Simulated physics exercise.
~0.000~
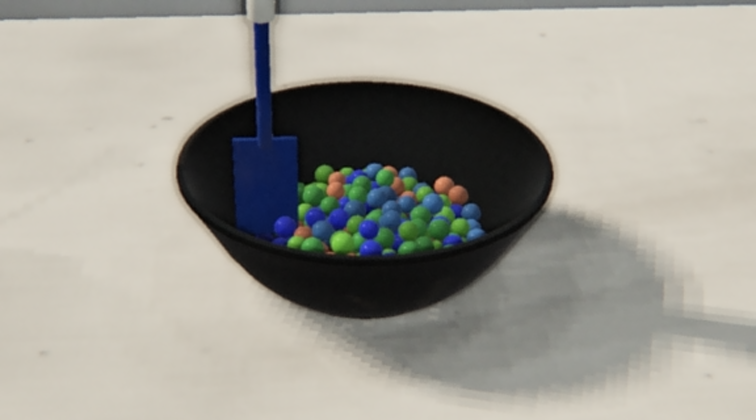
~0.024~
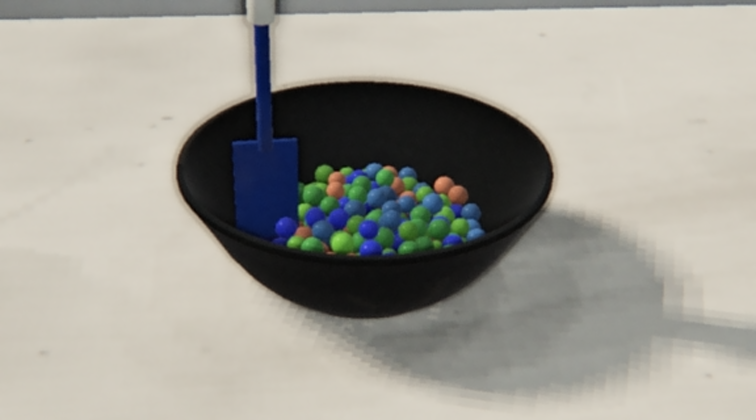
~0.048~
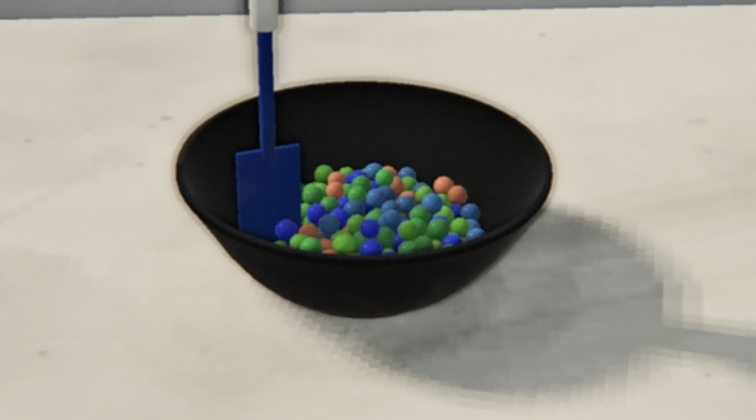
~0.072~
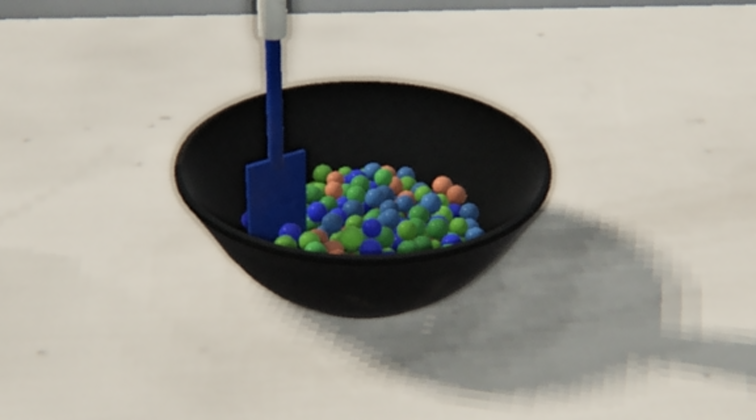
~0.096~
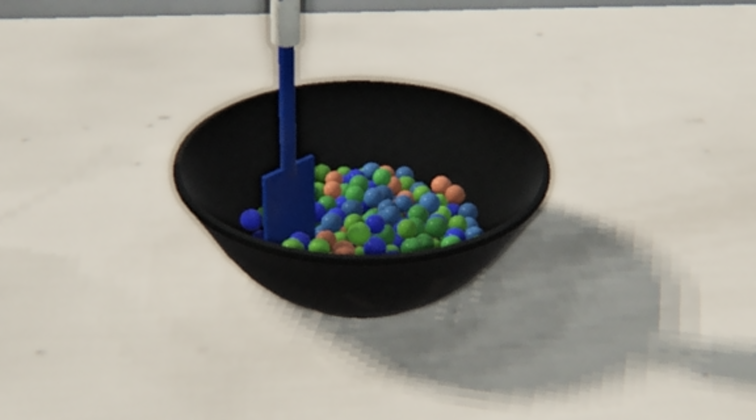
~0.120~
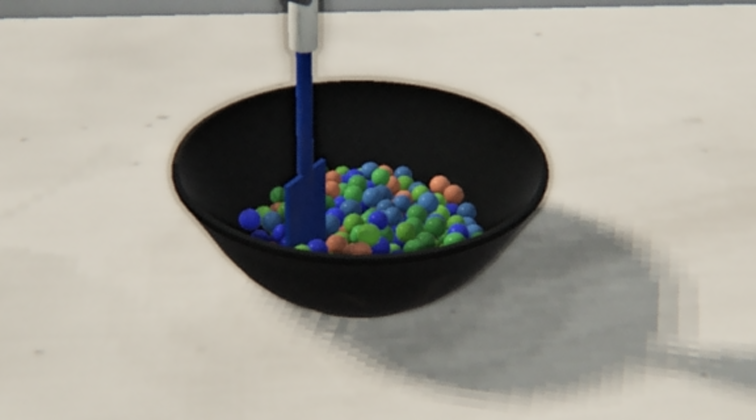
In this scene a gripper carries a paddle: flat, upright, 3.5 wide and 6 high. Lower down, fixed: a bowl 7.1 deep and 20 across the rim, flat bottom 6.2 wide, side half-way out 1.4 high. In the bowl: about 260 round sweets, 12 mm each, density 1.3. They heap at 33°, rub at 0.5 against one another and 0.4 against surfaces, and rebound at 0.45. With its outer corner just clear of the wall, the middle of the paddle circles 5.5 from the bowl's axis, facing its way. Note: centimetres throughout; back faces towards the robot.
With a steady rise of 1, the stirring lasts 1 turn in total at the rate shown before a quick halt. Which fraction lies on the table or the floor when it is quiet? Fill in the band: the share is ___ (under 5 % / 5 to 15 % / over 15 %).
The share is under 5 %.
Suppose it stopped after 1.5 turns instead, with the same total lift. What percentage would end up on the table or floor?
0 %.
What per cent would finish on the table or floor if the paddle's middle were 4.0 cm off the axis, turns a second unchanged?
Near 0 %.
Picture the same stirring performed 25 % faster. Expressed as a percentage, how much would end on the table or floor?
About 0 percent, I'd say.
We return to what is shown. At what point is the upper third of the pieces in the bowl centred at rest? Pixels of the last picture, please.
I'd say close to (332, 229).
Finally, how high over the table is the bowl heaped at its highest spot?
Measured height: Some 5.0 cm.
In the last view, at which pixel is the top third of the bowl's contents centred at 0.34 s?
About (416, 200) in the last picture.
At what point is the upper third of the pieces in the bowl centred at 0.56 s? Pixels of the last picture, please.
Somewhere around (313, 177), I think.
By 0.34 s, 172° round, highest piece 8 above the table; 257 in the bowl.
By 0.56 s, 290° round, highest piece 9 above the table; 257 in the bowl.
By 0.87 s, 0° round, highest piece 5 above the table; 253 in the bowl, 4 on the table or floor.
By 1.57 s, 0° round, highest piece 5 above the table; 253 in the bowl, 4 on the table or floor.
Final count, 253 in the bowl, 4 on the table or floor. That is 2 % on the table or floor.
